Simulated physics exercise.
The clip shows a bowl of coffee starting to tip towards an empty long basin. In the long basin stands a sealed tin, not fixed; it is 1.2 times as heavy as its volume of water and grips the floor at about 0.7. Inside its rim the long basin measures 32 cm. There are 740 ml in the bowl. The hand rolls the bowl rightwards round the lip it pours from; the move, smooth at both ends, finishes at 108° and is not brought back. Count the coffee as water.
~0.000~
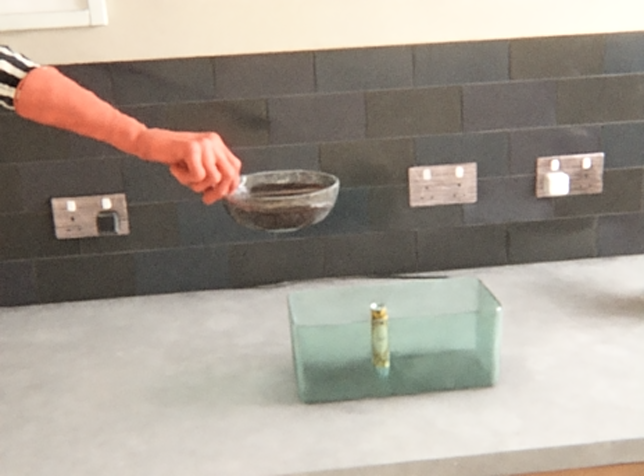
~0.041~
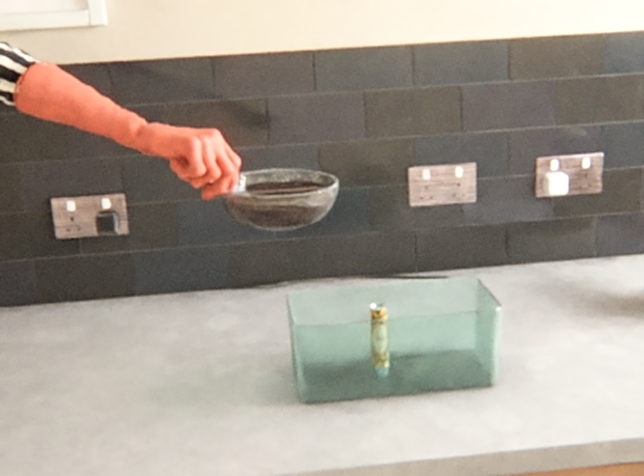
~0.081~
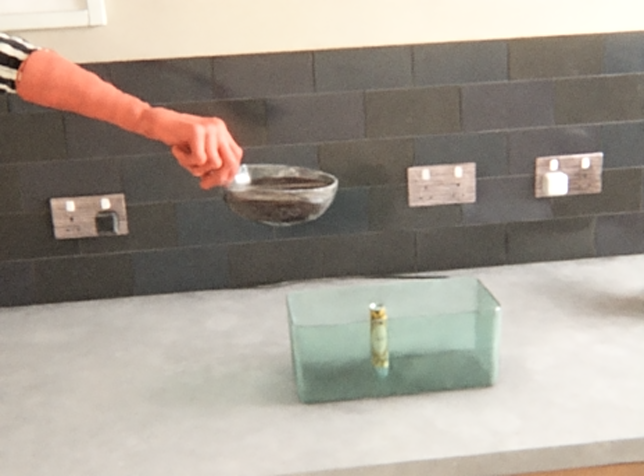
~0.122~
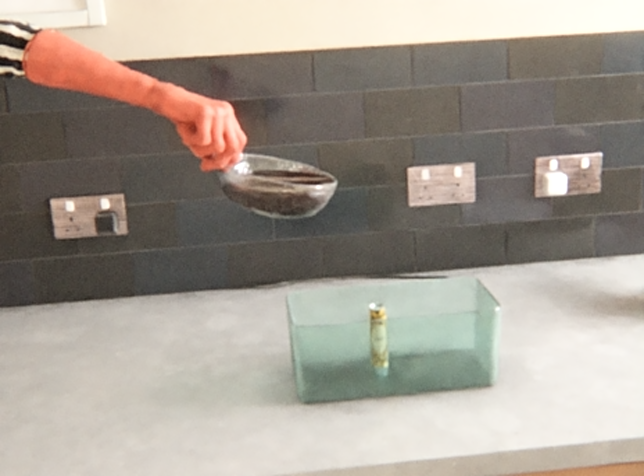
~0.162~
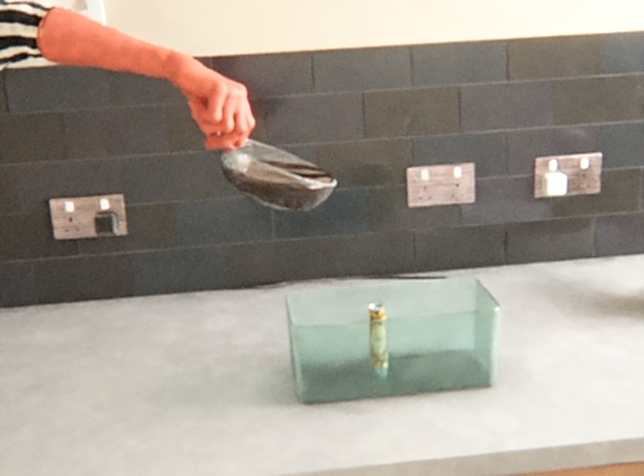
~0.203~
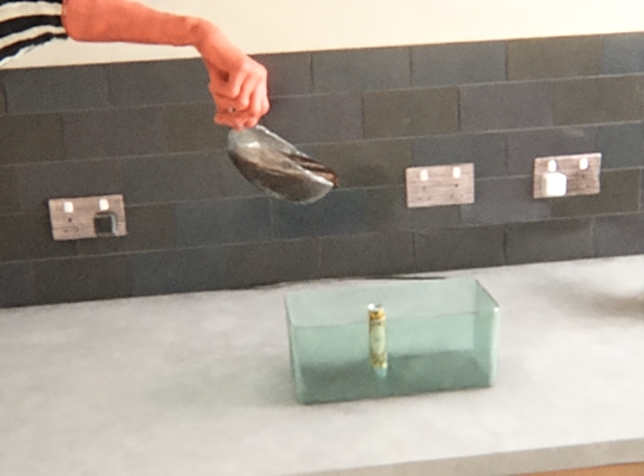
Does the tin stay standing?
The tin goes over.
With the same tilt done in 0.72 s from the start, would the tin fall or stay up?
Then it goes over.
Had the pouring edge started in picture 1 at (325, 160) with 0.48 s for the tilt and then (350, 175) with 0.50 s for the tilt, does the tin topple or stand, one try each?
First it topples; then it falls.
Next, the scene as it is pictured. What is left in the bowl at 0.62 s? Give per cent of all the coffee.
Near 0 in a hundred.
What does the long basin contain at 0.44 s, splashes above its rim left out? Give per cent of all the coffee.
About 3 per cent.
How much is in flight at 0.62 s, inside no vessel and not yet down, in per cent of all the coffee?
Some 8 per cent.
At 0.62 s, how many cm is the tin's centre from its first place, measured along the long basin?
Some 0 cm.
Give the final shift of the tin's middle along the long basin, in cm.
About 7.5 cm.
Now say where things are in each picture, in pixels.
In the first frame, tilt 0°; pouring edge (337, 181); surface from (224, 198) to (334, 190); the long basin's rim runs from (290, 310) to (490, 293); the tin's top is at (378, 310).
In the second frame, tilt 2°; pouring edge (337, 181); surface from (223, 197) to (334, 189).
In the third frame, tilt 7°; pouring edge (336, 181); surface from (222, 190) to (333, 185).
In the fourth frame, tilt 15°; pouring edge (335, 182); surface from (223, 180) to (333, 180).
In the fifth frame, tilt 25°; pouring edge (335, 182); surface from (224, 166) to (334, 176); 1 per cent is over the edge.
In the sixth frame, tilt 37°; pouring edge (333, 183); surface from (229, 149) to (316, 165); 5 per cent is over the edge.
Then, 0.44 s in, the tilt is 104° and 11 per cent is still to pour; the tin stands where it began.
Then, 0.62 s in, the tilt is 108° and 0 per cent is still to pour; the tin stands where it began.
Then, 0.81 s in, the tilt is 108° and 1 per cent is still to pour; the tin leans 21°.
Then, 1.01 s in, the tilt is 108° and 1 per cent is still to pour; the tin lies on its side.
Finally, the tin lies on its side.
